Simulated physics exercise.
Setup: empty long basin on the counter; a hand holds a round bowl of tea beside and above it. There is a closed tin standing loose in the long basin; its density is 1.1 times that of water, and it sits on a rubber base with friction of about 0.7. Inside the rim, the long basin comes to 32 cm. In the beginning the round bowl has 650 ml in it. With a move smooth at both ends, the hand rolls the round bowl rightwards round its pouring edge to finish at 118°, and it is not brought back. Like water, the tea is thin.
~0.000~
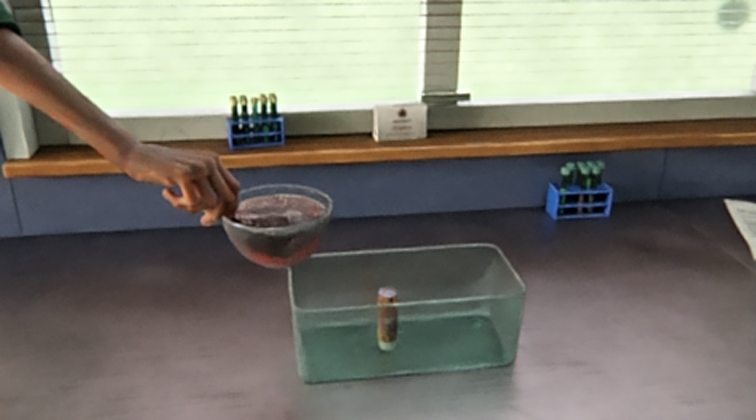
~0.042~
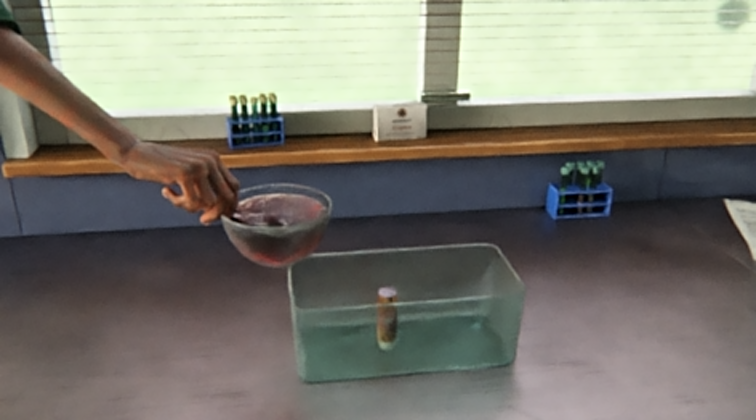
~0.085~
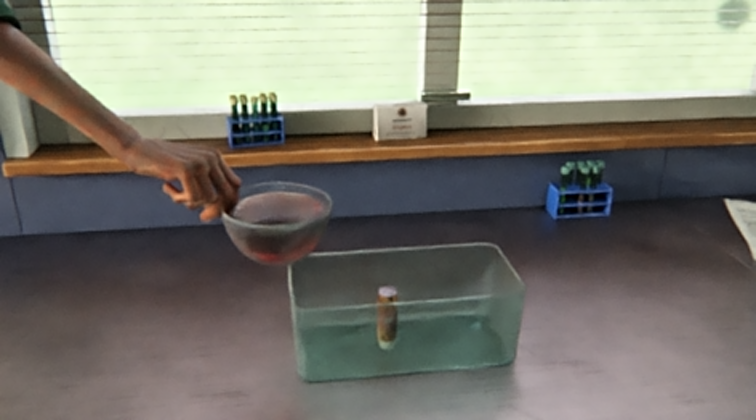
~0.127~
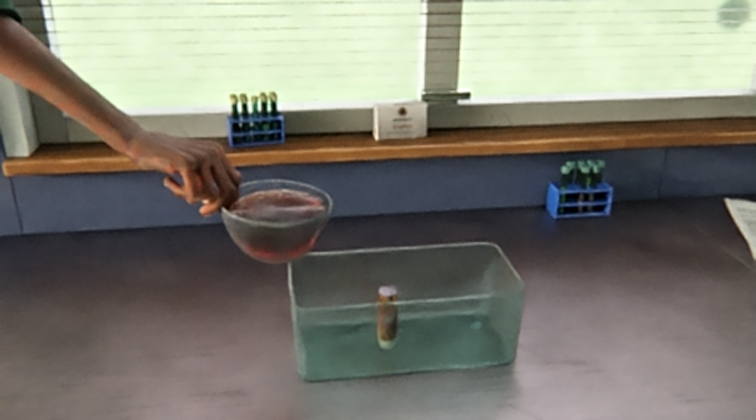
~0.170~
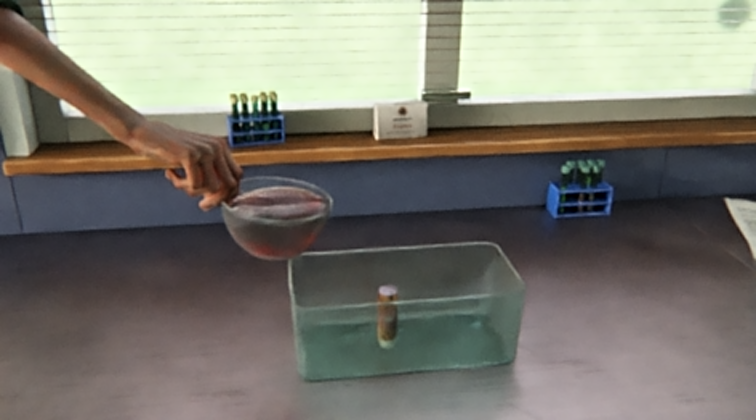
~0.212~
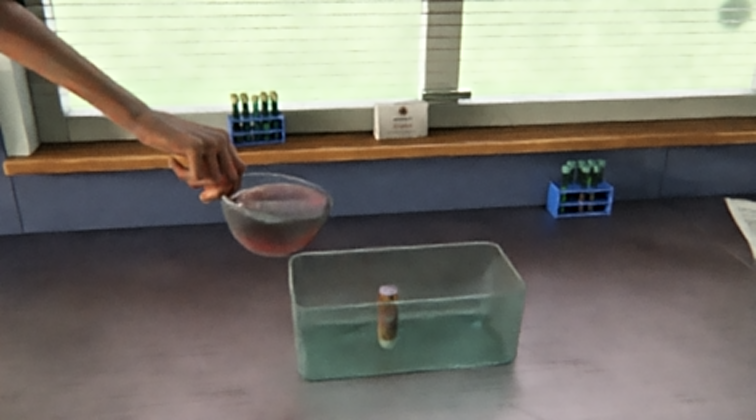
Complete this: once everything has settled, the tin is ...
Once everything has settled, the tin is standing up.
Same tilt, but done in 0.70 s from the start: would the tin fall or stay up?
With that tilt, the tin tips.
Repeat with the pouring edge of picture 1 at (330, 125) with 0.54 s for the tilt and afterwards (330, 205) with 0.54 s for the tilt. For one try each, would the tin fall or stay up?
First it goes over; then it falls.
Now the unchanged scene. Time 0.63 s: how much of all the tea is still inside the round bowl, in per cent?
Remaining: Near 46 % of the total.
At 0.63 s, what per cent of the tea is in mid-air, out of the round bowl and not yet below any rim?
I'd put it at about 40 percent.
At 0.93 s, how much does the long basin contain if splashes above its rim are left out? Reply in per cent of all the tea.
About 92 %.
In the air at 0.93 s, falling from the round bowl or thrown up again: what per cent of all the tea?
Around 7 per cent of the liquid is in flight.
By 0.63 s the tilt is 72° and 45 per cent is still to pour; the tin stands where it began.
By 0.93 s the tilt is 111° and 0 per cent is still to pour; the tin stands where it began.
By 1.25 s the tilt is 118° and 0 per cent is still to pour; the tin stands where it began.
By 1.60 s the tilt is 118° and 0 per cent is still to pour; the tin stands where it began.
At rest the tin stands where it began.
